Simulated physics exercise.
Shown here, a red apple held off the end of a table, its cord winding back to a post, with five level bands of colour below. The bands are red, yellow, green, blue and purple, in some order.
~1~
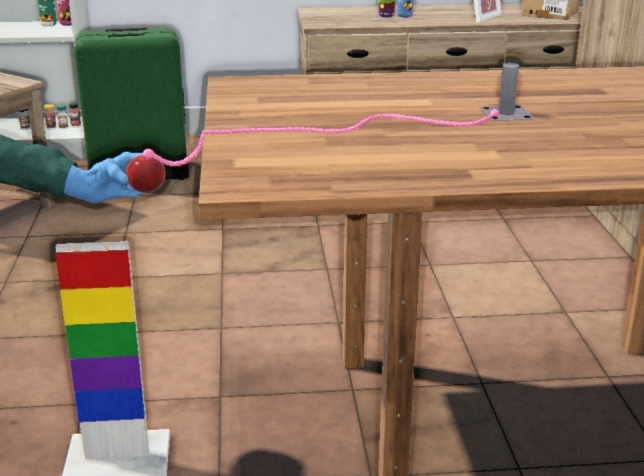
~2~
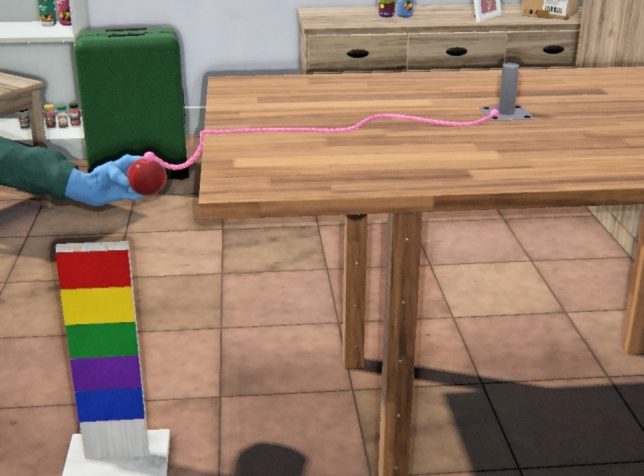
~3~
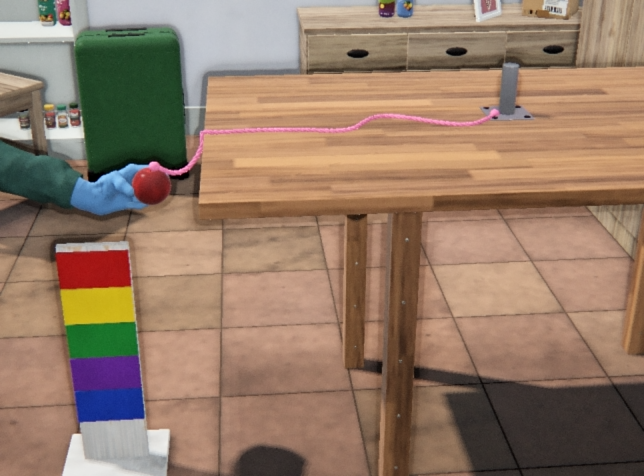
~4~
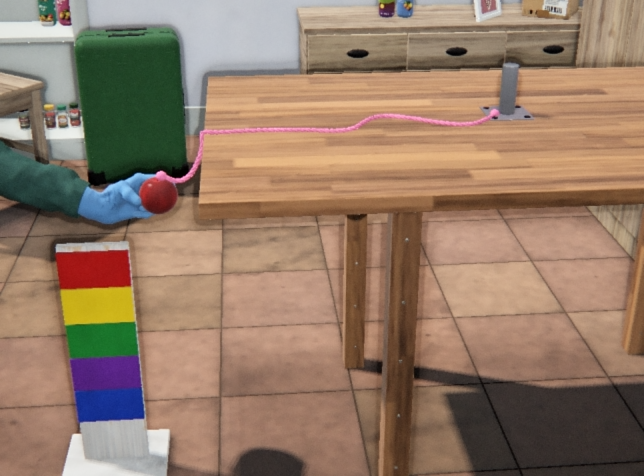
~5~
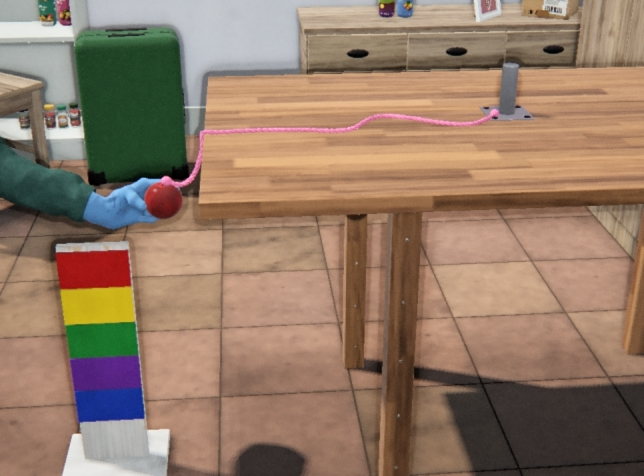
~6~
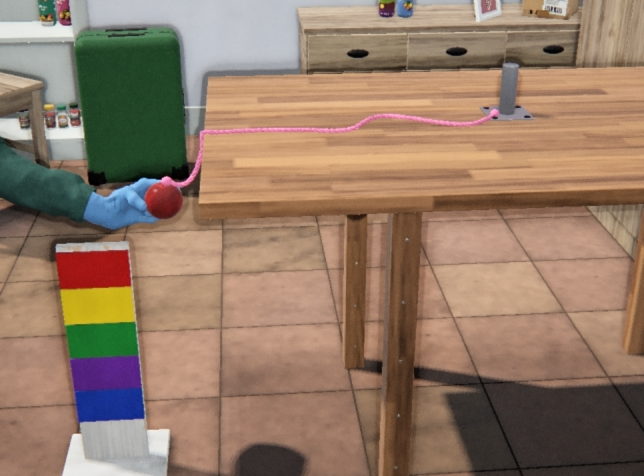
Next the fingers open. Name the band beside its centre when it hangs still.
Its middle rests at the red band.
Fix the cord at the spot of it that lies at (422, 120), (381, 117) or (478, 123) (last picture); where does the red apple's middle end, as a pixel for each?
The places are (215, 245), (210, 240) and (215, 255).
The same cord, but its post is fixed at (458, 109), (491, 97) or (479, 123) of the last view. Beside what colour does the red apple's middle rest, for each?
Try by try: Yellow; red; yellow.
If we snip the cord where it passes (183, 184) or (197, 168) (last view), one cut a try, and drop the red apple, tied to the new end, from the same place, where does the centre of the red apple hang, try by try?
In that order: (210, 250) and (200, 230).
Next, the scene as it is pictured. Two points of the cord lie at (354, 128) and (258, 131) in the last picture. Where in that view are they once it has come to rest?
Near (312, 122) and (215, 128).
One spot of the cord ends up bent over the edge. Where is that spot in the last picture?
Near (245, 131).
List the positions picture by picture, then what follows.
The first picture shows red apple (146, 173); red (94, 271); yellow (98, 307); green (102, 341); purple (106, 374); blue (110, 406).
The second picture shows red apple (147, 176); cord through (480, 122) (409, 118) (358, 127) (285, 130) (212, 133).
The third picture shows red apple (151, 186).
The fourth picture shows red apple (159, 195); cord through (480, 122) (409, 118) (358, 127) (285, 130) (212, 133).
The fifth picture shows red apple (164, 200).
The sixth picture shows red apple (164, 200); cord through (480, 122) (409, 118) (358, 127) (285, 130) (212, 133).
Early on, apple near (202, 251); level with red.
Midway, apple near (219, 252); level with red.
Finally, apple near (212, 259); level with red. The red one.
